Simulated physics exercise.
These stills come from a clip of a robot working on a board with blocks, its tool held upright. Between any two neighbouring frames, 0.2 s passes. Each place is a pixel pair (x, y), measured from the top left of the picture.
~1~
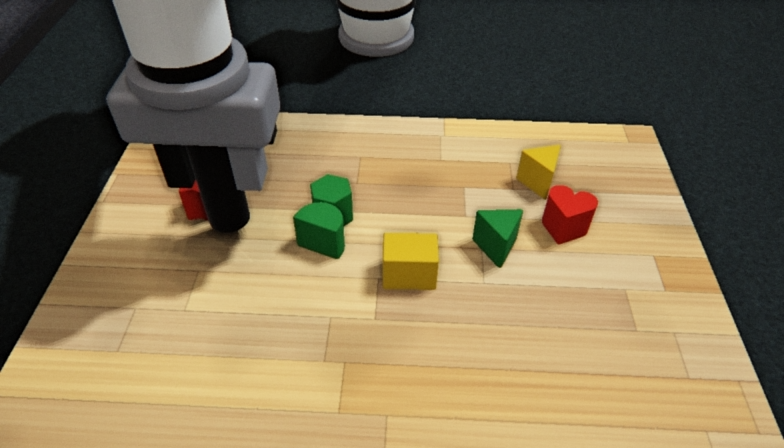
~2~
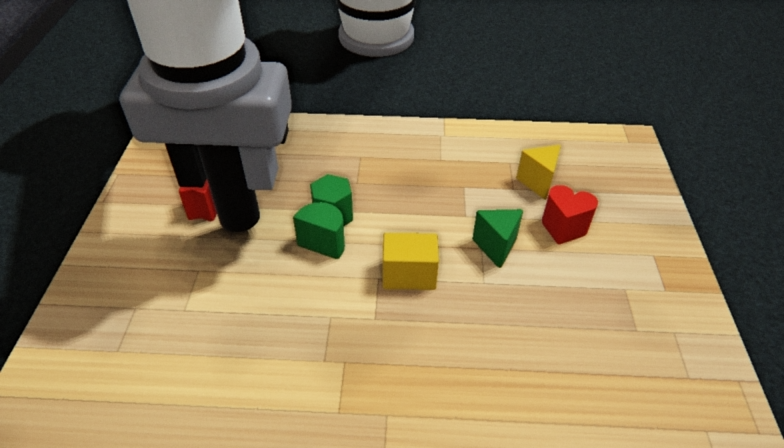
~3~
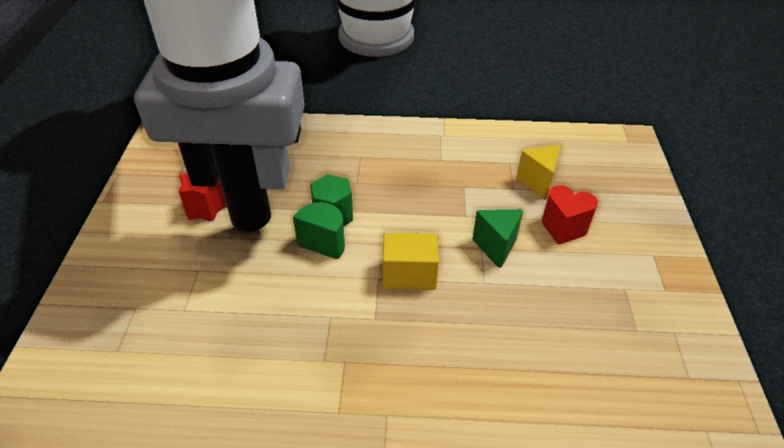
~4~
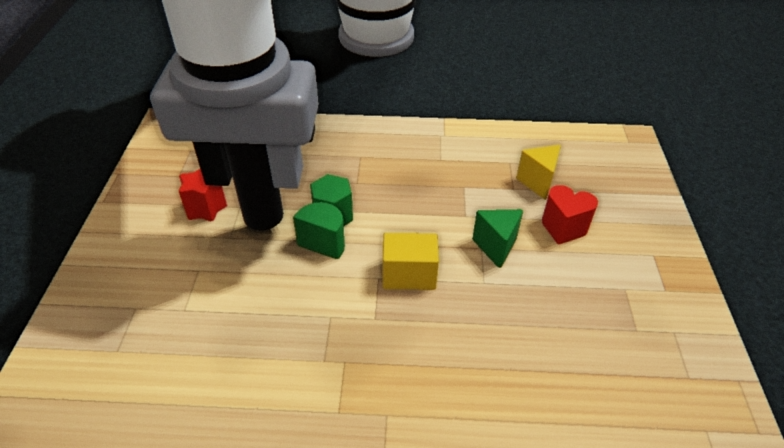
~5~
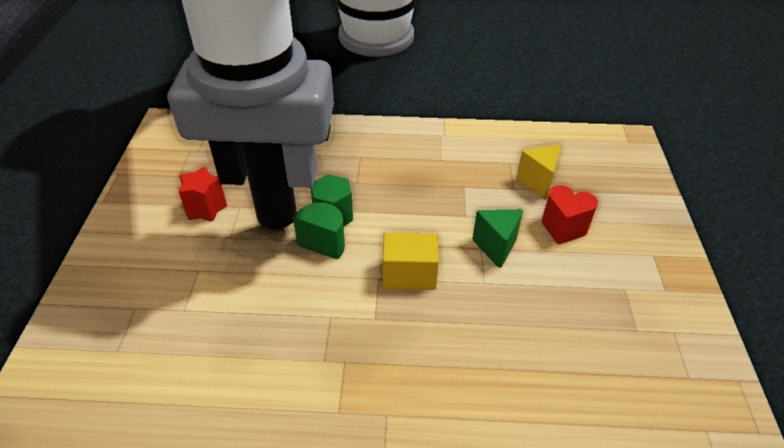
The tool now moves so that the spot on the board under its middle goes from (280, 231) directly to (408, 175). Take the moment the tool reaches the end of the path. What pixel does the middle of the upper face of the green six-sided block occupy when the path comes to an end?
Located at (439, 163).
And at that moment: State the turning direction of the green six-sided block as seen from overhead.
Direction: Clockwise.
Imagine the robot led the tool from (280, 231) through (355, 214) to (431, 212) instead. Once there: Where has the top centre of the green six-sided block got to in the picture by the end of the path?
It will end up at (420, 158).
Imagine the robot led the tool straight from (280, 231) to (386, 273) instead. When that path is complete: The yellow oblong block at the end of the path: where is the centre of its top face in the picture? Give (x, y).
By then it is at (454, 251).
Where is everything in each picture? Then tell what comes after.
In the first picture, lower end of the tool (230, 219), tops of blocks, red star block hidden, green D-shaped block (321, 215), green six-sided block (331, 187).
In the second picture, tool (240, 218), blocks as before.
In the third picture, tool (251, 217), blocks as before.
In the fourth picture, tool (264, 217), blocks as before.
In the fifth picture, tool (277, 216), red star block (197, 180), green D-shaped block (321, 215), green six-sided block (331, 187).
On the path given first. One third of the way, tool (324, 195); green D-shaped block (325, 215); green six-sided block (362, 178), turned 15° clockwise.
Two thirds of the way, tool (368, 177); green D-shaped block (325, 215); green six-sided block (408, 166), turned 40° clockwise.
At the end, tool (409, 160); red star block not moved; green D-shaped block (325, 215); green six-sided block (439, 163), turned 110° clockwise.
